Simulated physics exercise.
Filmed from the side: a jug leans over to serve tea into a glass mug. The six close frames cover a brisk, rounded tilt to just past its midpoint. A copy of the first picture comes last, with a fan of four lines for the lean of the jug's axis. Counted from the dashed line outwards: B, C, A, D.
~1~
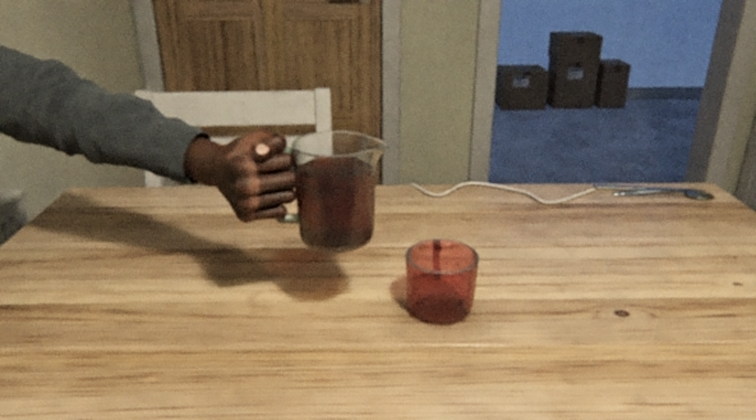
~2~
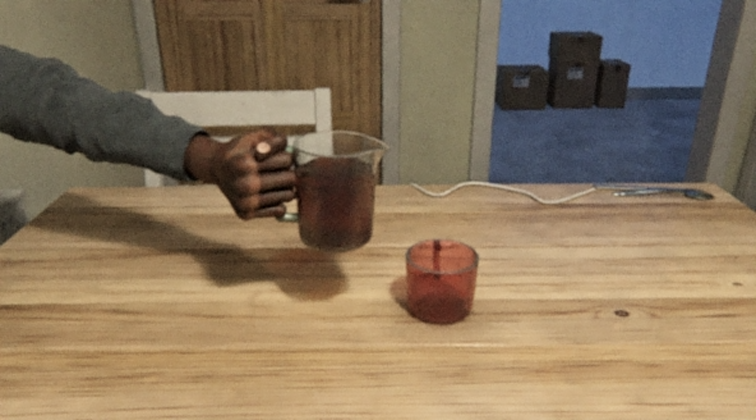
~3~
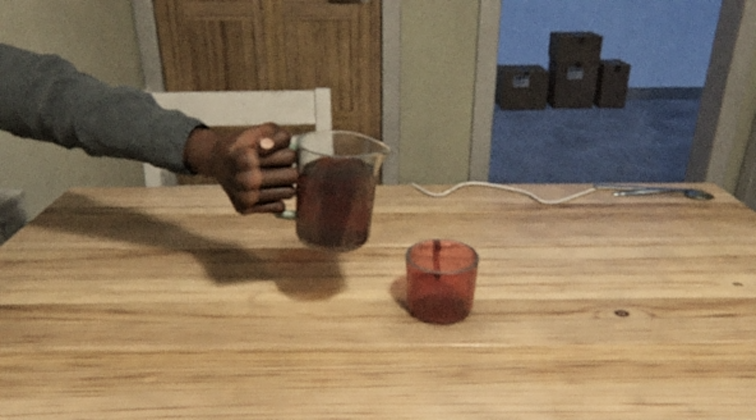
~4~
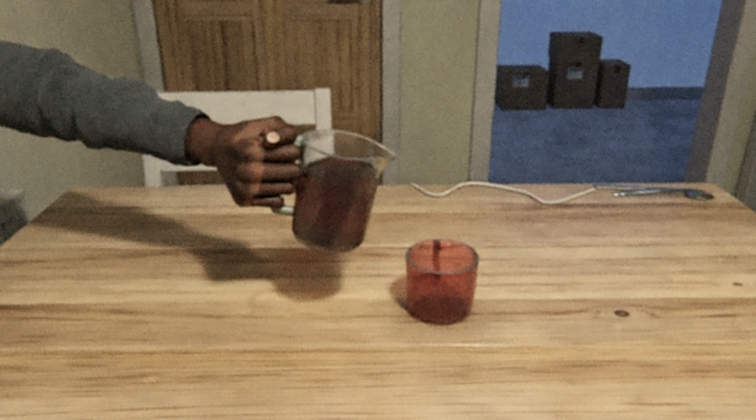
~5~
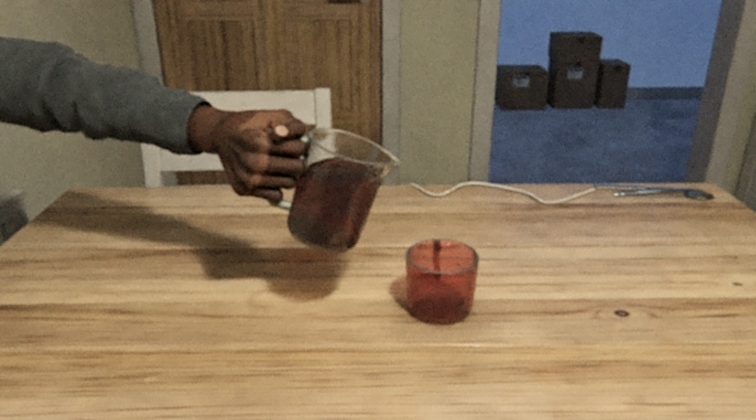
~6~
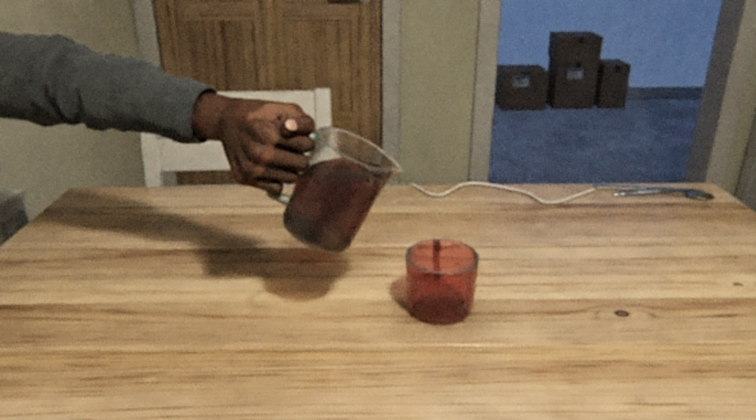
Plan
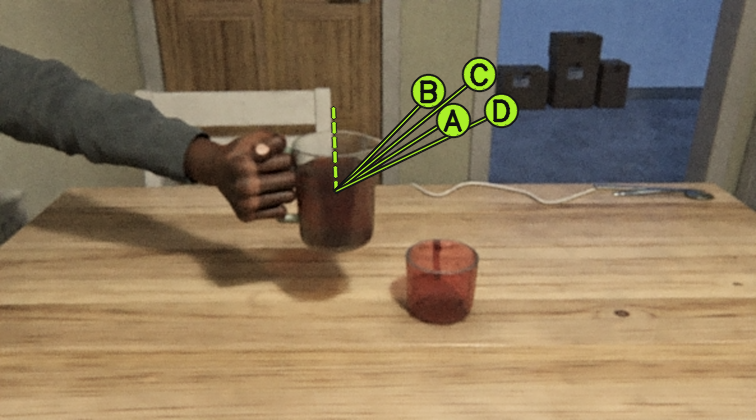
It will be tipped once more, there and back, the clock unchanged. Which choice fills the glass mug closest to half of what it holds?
Best: D.
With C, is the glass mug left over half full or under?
Under half.
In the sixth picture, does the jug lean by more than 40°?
No, it does not.
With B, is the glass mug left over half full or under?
Under.
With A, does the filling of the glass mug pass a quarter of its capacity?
Yes.
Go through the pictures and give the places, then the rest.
In the first frame, upright, lip at (387, 145); rim of the glass mug round (442, 255); nothing has left yet.
In the second frame, upright, lip at (388, 147); nothing has left yet.
In the third frame, tipped about 5°, lip at (391, 150); nothing has left yet.
In the fourth frame, tipped about 11°, lip at (395, 156); nothing has left yet.
In the fifth frame, tipped about 18°, lip at (399, 163); nothing has left yet.
In the sixth frame, tipped about 26°, lip at (402, 171); nothing has left yet.
In lime, A at (437, 127); B at (419, 105); C at (466, 85); D at (486, 118).
Choosing A, the glass mug ends with about 36 % of what it can hold.
Choosing B, the glass mug ends with about 13 % of what it can hold.
Choosing C, the glass mug ends with about 23 % of what it can hold.
Choosing D, the glass mug ends with about 52 % of what it can hold.
